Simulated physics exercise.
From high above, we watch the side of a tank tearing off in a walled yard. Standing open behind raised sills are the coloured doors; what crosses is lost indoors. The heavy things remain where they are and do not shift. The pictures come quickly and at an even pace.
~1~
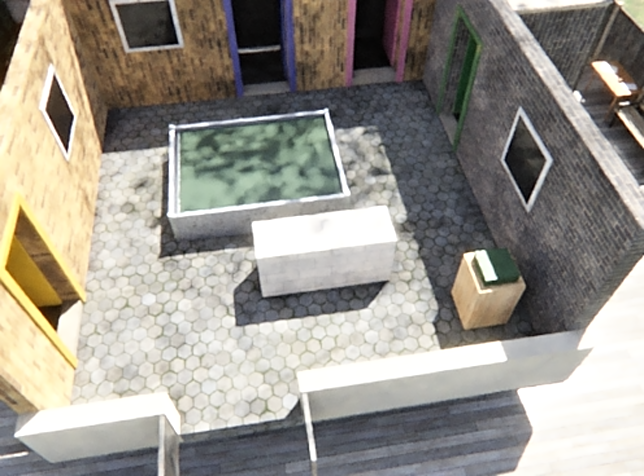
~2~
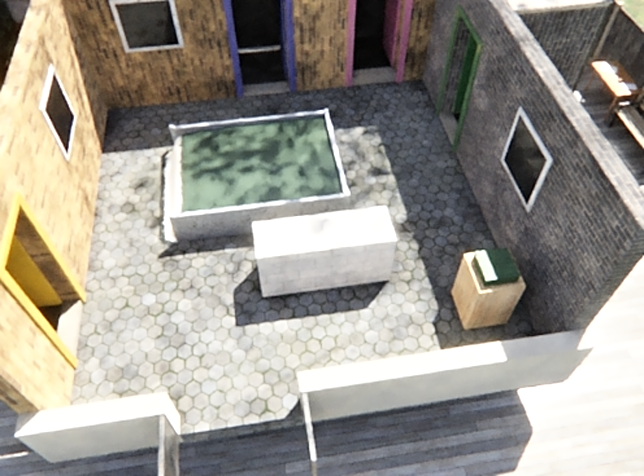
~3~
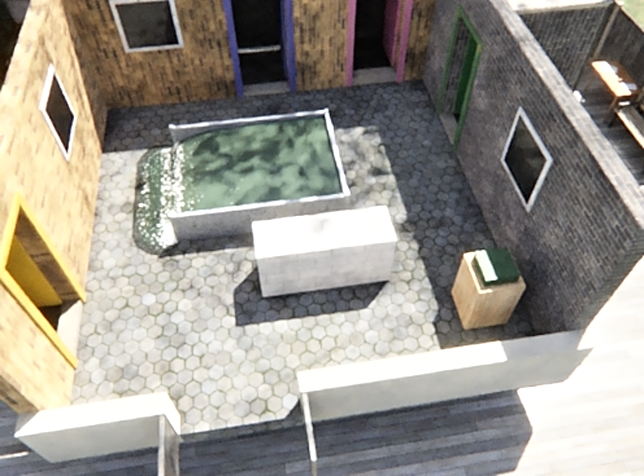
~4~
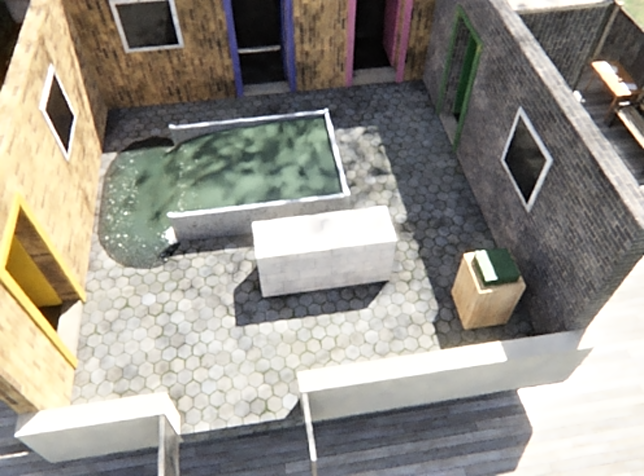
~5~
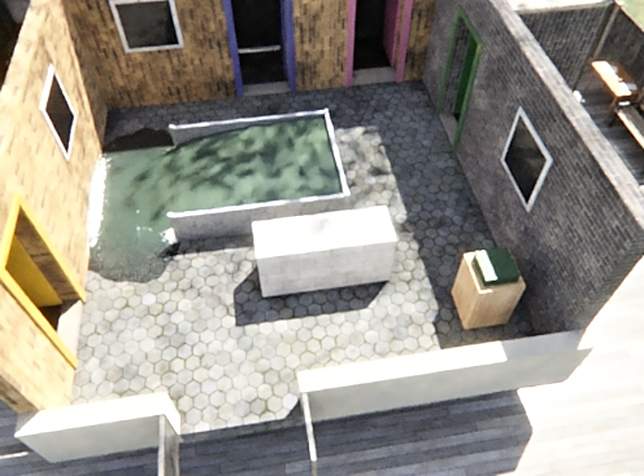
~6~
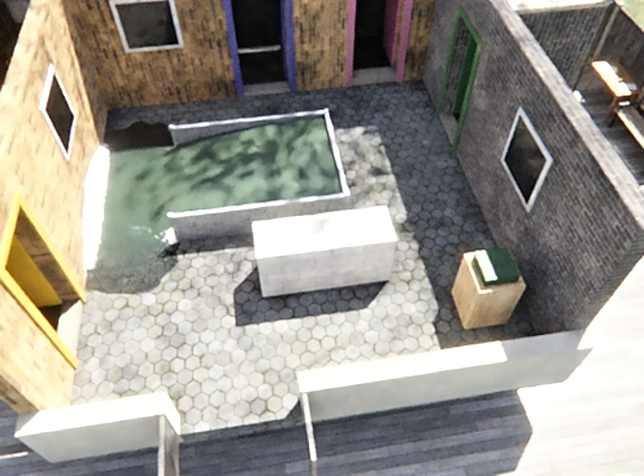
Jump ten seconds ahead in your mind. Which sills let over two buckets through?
As I see it, the blue door stays within two buckets of inflow, the green door passes two buckets of inflow, the pink door stays within two buckets of inflow, the yellow door stays within two buckets of inflow.
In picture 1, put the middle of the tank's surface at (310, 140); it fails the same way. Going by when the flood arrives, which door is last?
It's the one in green.
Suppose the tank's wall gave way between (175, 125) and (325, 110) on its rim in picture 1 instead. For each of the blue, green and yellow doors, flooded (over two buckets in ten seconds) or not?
The blue door tops the limit, the green door tops the limit and the yellow door stays within the limit.
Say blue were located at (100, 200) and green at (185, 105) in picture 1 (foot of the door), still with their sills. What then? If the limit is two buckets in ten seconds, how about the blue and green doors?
In that case the blue door runs past it while the green door runs past it.
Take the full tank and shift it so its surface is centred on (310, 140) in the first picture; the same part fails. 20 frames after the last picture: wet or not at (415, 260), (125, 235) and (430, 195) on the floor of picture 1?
Points in turn: Not reached; inundated; not reached.
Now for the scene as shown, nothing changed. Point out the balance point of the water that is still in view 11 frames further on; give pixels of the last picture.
I'd put my finger on (187, 194).
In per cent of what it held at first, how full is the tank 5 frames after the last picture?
Close to 66 %.
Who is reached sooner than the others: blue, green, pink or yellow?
Answer: The one in yellow.
A moment on, water covers 15 % of the floor; the blue door not reached, the green door not reached, the pink door not reached, the yellow door wet at the sill, nothing in.
Next, water covers 25 % of the floor; the blue door not reached, the green door not reached, the pink door not reached, the yellow door wet at the sill, nothing in.
Then, water covers 50 % of the floor; the blue door wet at the sill, nothing in, the green door not reached, the pink door not reached, the yellow door under two buckets in.
Later, water covers 80 % of the floor; the blue door wet at the sill, nothing in, the green door over two buckets in, the pink door wet at the sill, nothing in, the yellow door under two buckets in.
In the end, water covers 95 % of the floor; the blue door wet at the sill, nothing in, the green door far over two buckets in, the pink door wet at the sill, nothing in, the yellow door under two buckets in.
